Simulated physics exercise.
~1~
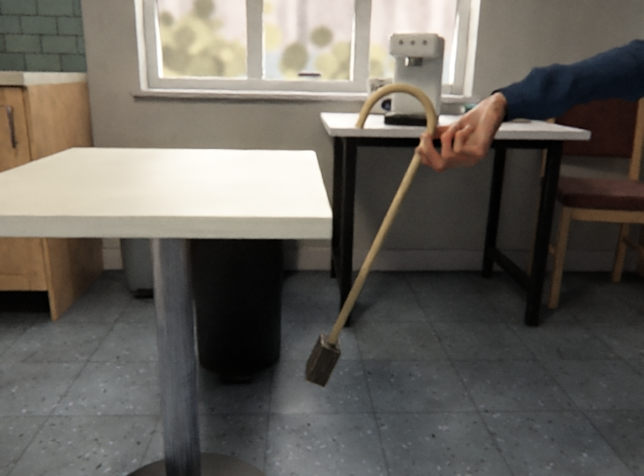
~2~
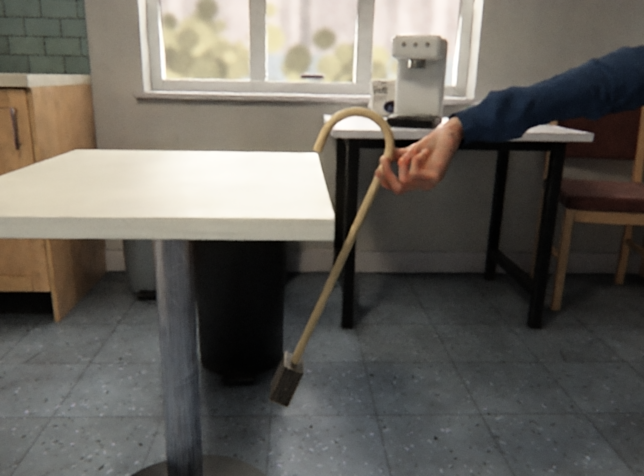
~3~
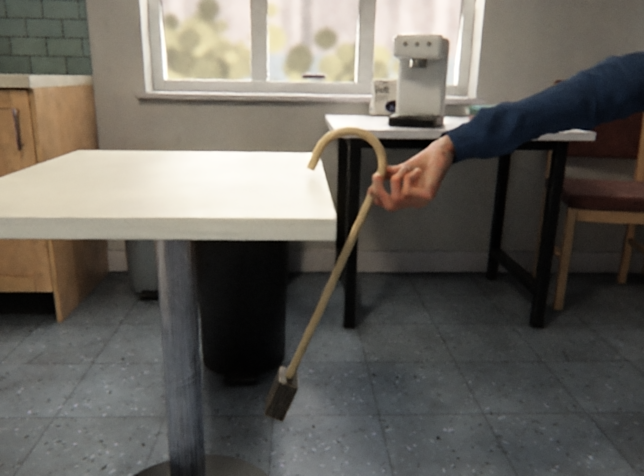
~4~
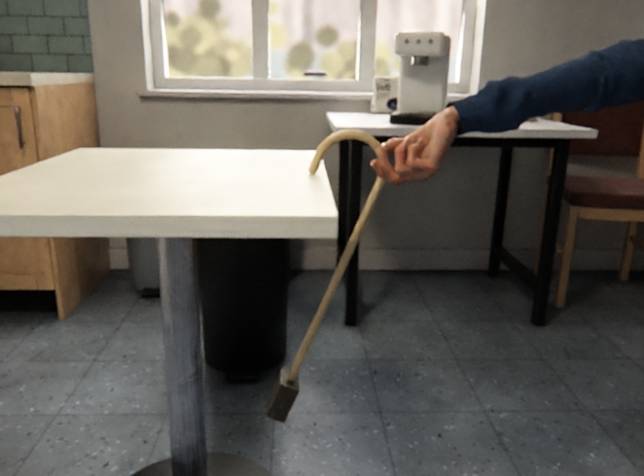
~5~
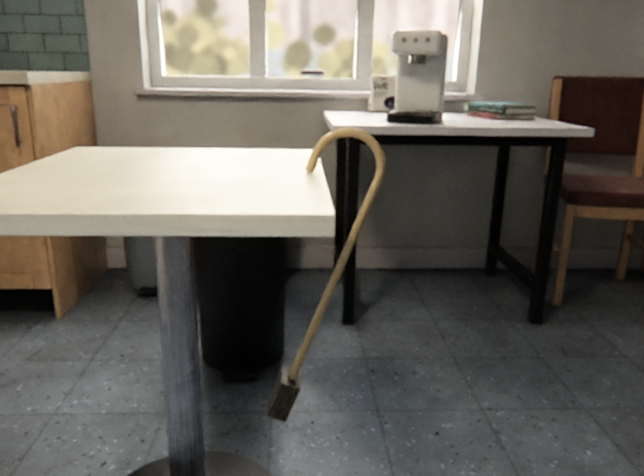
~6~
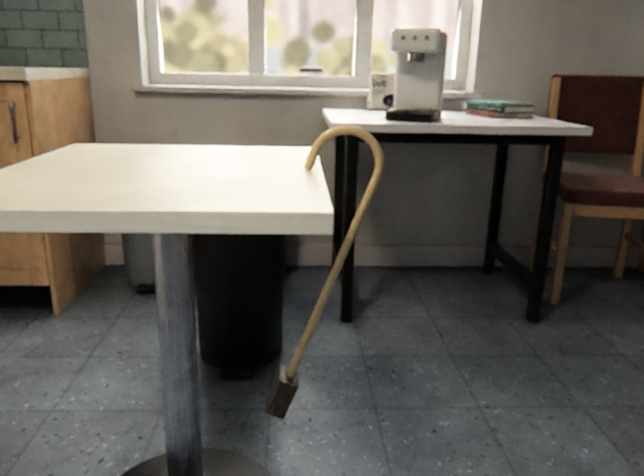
A cane-like rod with a curved crook and a dark block at its lower end is held in a hand reaching in from the right, beside a pale table. The hand carries it left and lowers it until the crook's tip comes over the table's right edge. The crook settles at the edge, with the rod slanting down and the block below the tabletop. The fingers loosen, and the hand withdraws out of view to the right. The rod stays hooked on the table, hanging at a slant and still, as the view sways slightly.
